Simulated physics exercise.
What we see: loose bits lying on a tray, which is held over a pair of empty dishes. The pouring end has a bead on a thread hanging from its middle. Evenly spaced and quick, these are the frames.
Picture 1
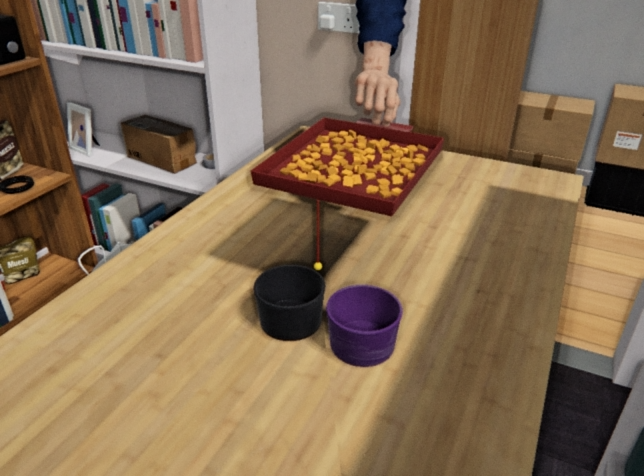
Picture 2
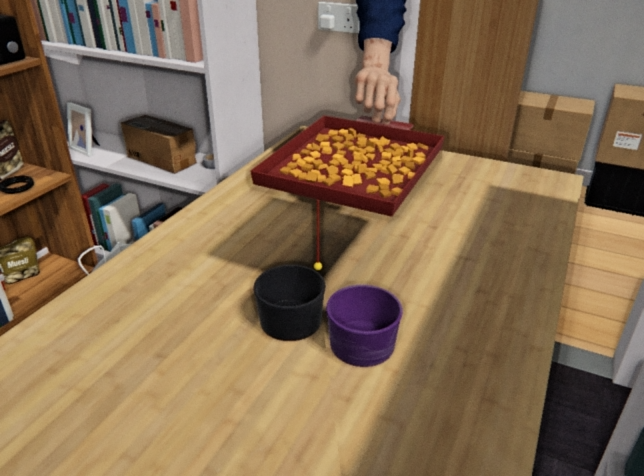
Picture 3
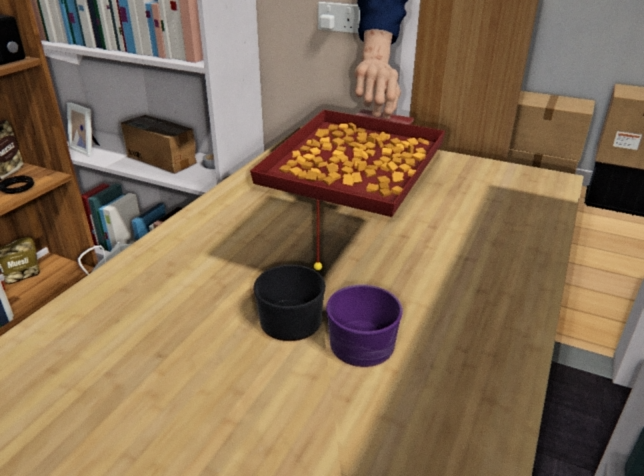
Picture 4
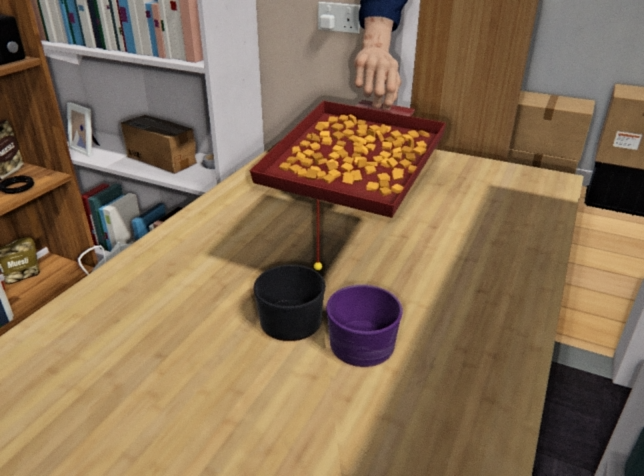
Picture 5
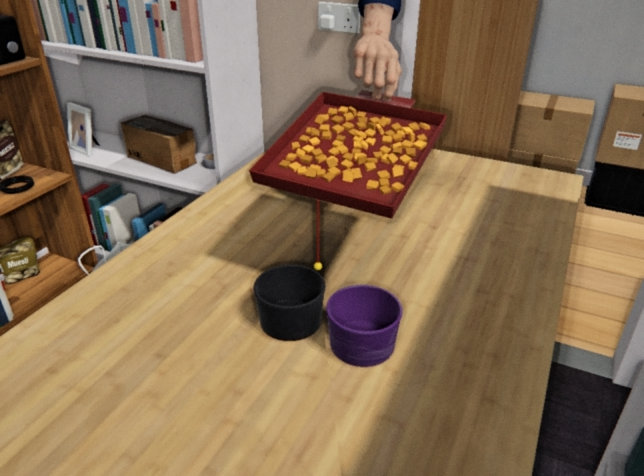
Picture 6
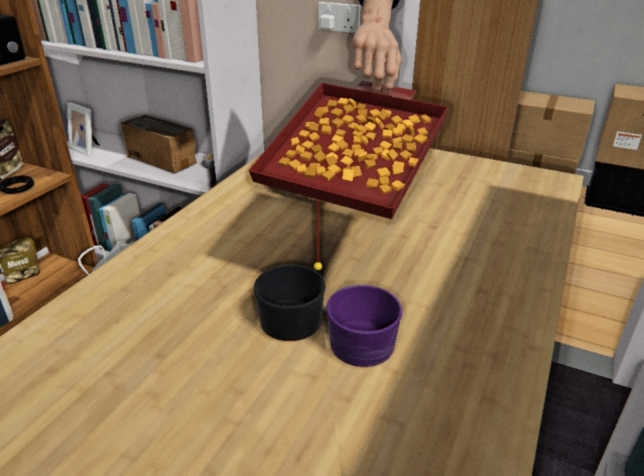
A hand in a dark blue sleeve reaches in at the far side of a long pale wooden table, seen from above in a room with shelves and cardboard boxes. It is at the back of a red tray scattered with small orange pieces, above a black dish and a purple one to its right. The hand rises slightly as the tray's back edge lifts, slowly tilting it toward the viewer, while the camera stays still.
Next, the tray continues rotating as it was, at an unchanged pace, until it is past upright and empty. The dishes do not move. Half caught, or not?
The caught share tops half.
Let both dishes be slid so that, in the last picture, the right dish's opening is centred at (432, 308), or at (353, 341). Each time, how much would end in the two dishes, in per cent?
30 and 20 in a hundred.
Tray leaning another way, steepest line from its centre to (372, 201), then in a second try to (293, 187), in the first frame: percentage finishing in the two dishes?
In turn, 50 percent and then 30 percent.
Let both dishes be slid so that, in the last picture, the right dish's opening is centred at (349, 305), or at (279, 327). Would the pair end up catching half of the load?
The first try: Over half. The second: The smaller part.
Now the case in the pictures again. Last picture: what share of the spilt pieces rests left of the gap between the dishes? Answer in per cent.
It comes to about 80 percent.
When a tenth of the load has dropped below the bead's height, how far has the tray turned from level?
At about 105°.
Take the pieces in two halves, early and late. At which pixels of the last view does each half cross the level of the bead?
I'd place the first part at (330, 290) and the rest at (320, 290).
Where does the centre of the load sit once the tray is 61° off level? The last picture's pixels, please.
(343, 171).
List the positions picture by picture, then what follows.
In the first picture, corners of the pouring end near (253, 170) and (393, 201), level; middle of the load near (358, 160), small crackers; left dish near (273, 320); right dish near (349, 345); bead on its thread near (318, 266).
In the second picture, corners of the pouring end near (253, 170) and (393, 202), level; middle of the load near (358, 159).
In the third picture, corners of the pouring end near (252, 170) and (393, 203), tipped barely, lowest at the right corner; middle of the load near (358, 155).
In the fourth picture, corners of the pouring end near (252, 170) and (393, 204), tipped a little, lowest at the right corner; middle of the load near (358, 150).
In the fifth picture, corners of the pouring end near (251, 170) and (392, 205), tipped a little, lowest at the right corner; middle of the load near (358, 145).
In the sixth picture, corners of the pouring end near (251, 170) and (392, 207), tipped clearly, lowest at the right corner; middle of the load near (358, 140); left dish near (273, 320); right dish near (349, 345).
Shortly afterwards, tray tipped steeply; all but a few on the tray; only a few in the air.
Next, tray tipped past a quarter turn; all but a few on the tray; only a few in the right dish; only a few outside both.
Some moments later, tray tipped past a quarter turn; near half in the right dish; near a quarter in the left dish; near a quarter outside both.
In the end, tray tipped past a quarter turn; near half in the right dish; near a quarter in the left dish; near a quarter outside both.
